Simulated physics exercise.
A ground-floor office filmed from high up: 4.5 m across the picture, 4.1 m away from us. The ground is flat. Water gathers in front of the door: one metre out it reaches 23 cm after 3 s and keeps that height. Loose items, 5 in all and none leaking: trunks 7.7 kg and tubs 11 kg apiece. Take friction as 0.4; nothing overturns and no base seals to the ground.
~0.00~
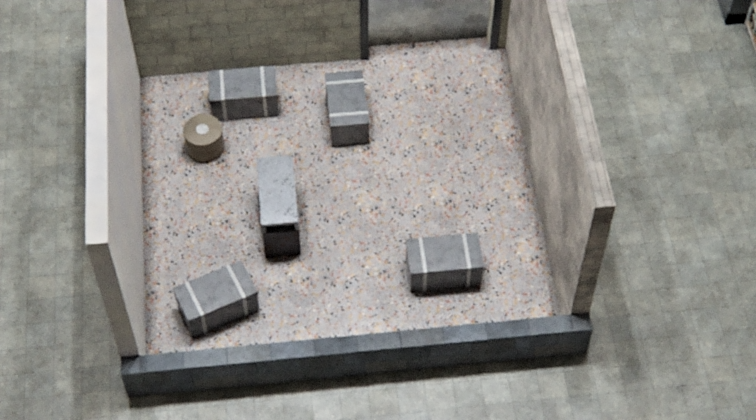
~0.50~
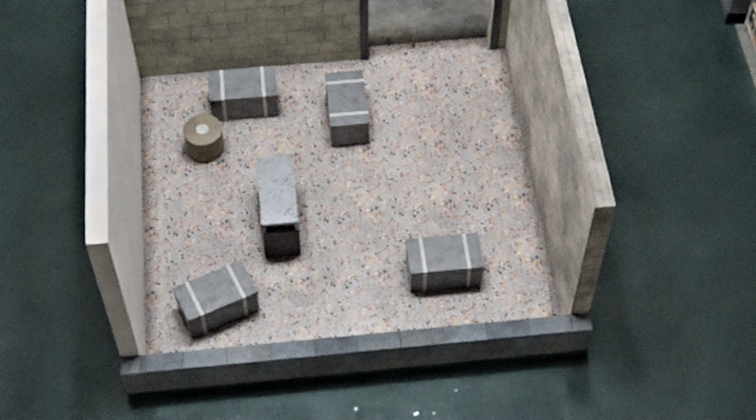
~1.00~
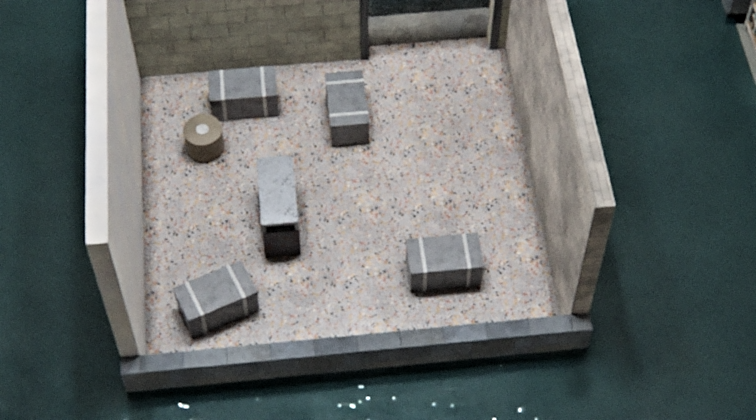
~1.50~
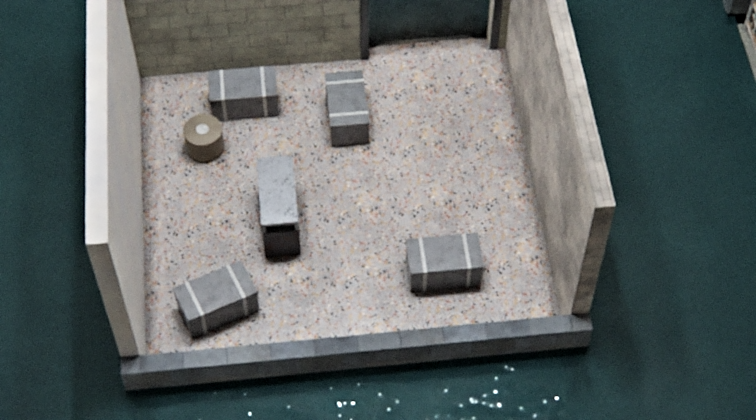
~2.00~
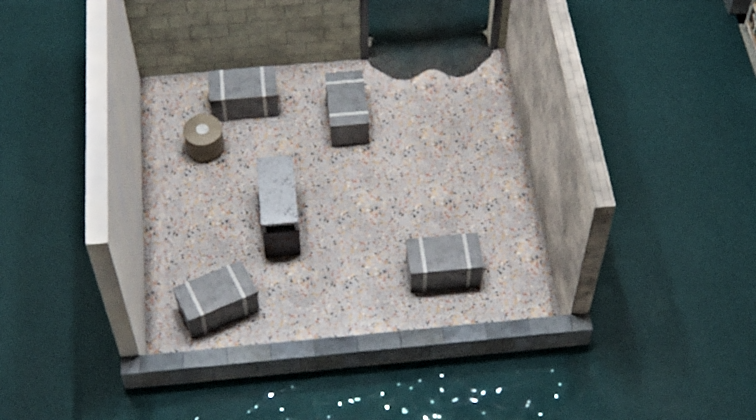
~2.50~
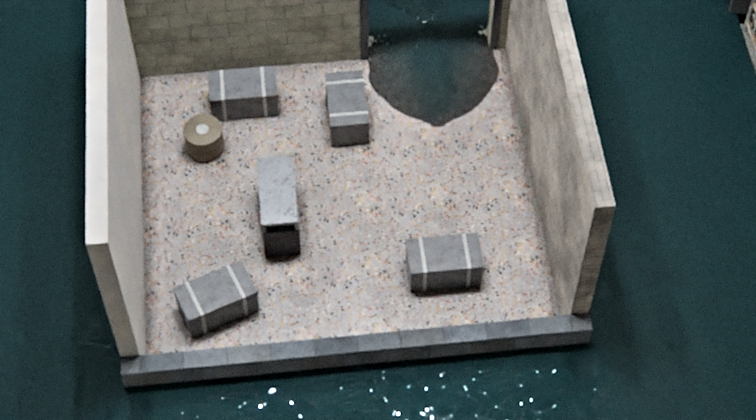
Dark water surrounding a roofless office, then creeping through the back doorway across the speckled floor, trunks and tub staying still.
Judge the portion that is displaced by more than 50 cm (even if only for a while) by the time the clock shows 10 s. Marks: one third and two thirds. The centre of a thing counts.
That comes to one to two thirds.
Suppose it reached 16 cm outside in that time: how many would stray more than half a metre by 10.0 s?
Then 2.
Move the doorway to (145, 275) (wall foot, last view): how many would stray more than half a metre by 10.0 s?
Then 4.
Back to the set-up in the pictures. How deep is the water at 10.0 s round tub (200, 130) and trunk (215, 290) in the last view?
About 5 and 7 cm.
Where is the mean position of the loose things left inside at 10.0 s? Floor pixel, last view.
At about (237, 149).
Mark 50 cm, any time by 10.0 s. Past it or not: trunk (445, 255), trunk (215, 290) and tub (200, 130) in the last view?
In that order: Over, past it, under.
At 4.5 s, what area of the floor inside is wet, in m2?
Some 9.5 m2.
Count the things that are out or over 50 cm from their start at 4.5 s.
I count 0.
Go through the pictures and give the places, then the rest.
The first picture shows a trunk at (215, 290) rests on the ground; a trunk at (243, 83), on the bottom; water covers 0.0 m2; 0 of 5 have shifted.
The second picture shows a trunk at (215, 290), on the bottom; a trunk at (243, 83) rests on the ground; water covers 0.0 m2; 0 of 5 have shifted.
The third picture shows a trunk at (215, 290), on the bottom; a trunk at (243, 83) rests on the ground; 0.0 m2 under water; 0 of 5 have shifted.
The fourth picture shows a trunk at (215, 290), on the bottom; a trunk at (243, 83) rests on the ground; 0.0 m2 under water; 0 of 5 have shifted.
The fifth picture shows a trunk at (215, 290), on the bottom; a trunk at (243, 83) rests on the ground; water covers 0.4 m2; 0 of 5 have shifted.
The sixth picture shows a trunk at (215, 290), on the bottom; a trunk at (243, 83) rests on the ground; 1.2 m2 under water; 0 of 5 have shifted.
After 3.5 s 0 of 5 are over 50 cm from their spots; 0 afloat.
After 4.5 s 0 of 5 are over 50 cm from their spots; 0 afloat.
After 7.0 s 2 of 5 are over 50 cm from their spots; 1 afloat.
After 10.0 s 3 of 5 are over 50 cm from their spots, and 3 have been at some point; 2 afloat.
